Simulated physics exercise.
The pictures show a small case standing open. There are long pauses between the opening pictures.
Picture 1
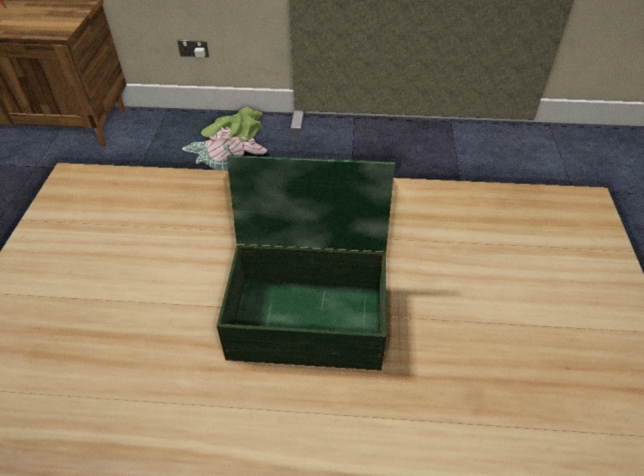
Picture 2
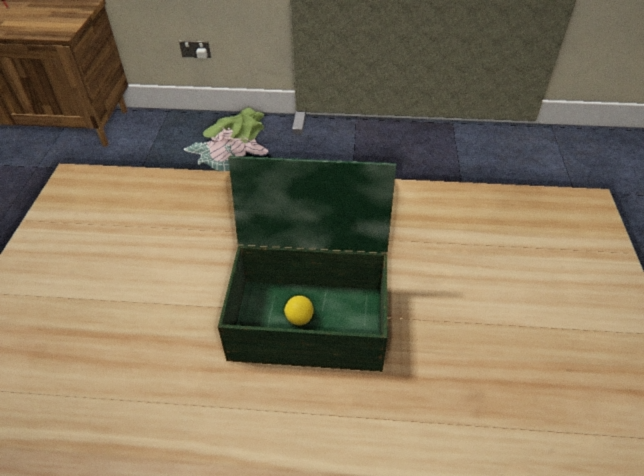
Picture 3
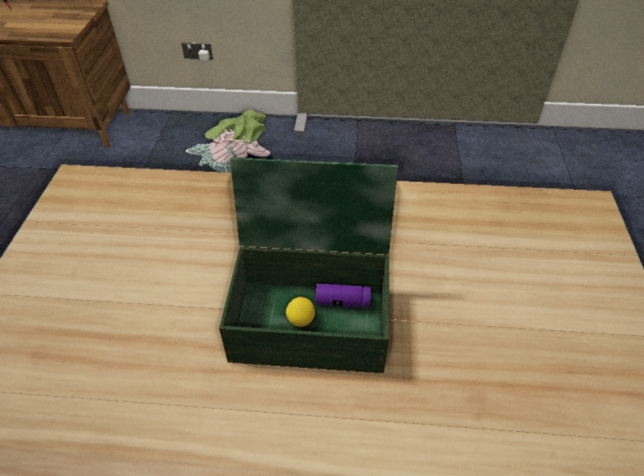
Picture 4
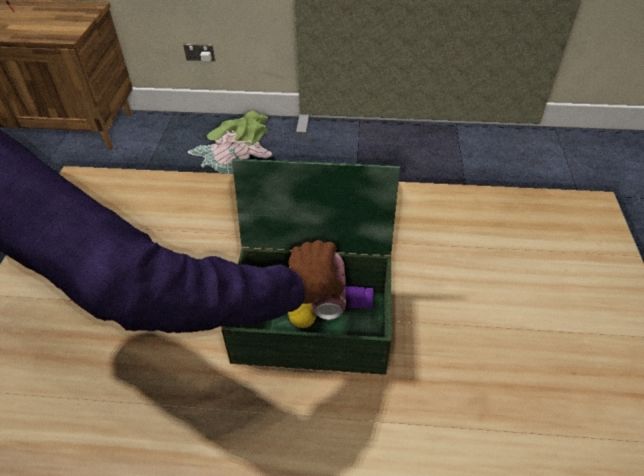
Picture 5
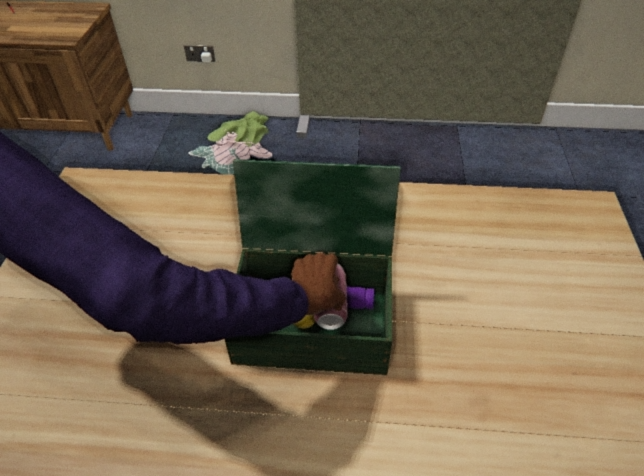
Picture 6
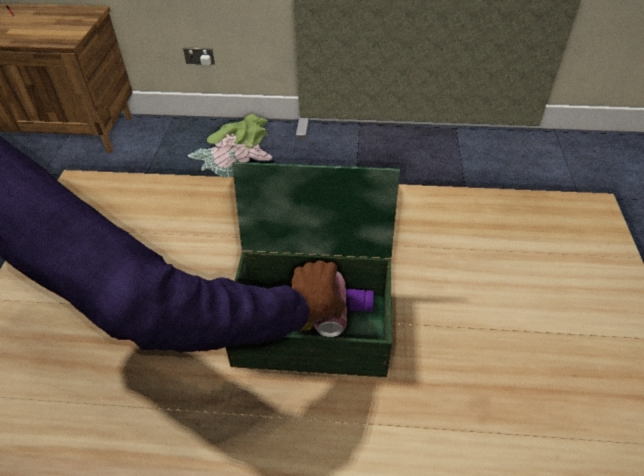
A yellow ball-like item, then a purple cylinder, appear in an open green box on a wooden table, and a purple-sleeved arm from the left lowers a pale pinkish object in beside them, still gripping it.
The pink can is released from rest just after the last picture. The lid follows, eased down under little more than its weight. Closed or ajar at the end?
The lid sits on the rim.
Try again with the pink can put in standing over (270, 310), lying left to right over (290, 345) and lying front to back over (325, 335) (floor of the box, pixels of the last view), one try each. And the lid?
First try: It is held up; second try: It shuts flat; third try: It shuts flat.
Then, 1.50 s after the last picture, lid 66° above the rim; pink can rolled about its own width near (325, 314).
Then, 2.00 s after the last picture, lid 3° above the rim; pink can rolled about its own width near (322, 314); yellow lemon rolled a little.
At rest, lid shut; moved from the start, pink can and yellow lemon; purple shaker in place. Seen from the same camera at the end, pink can near (299, 315).
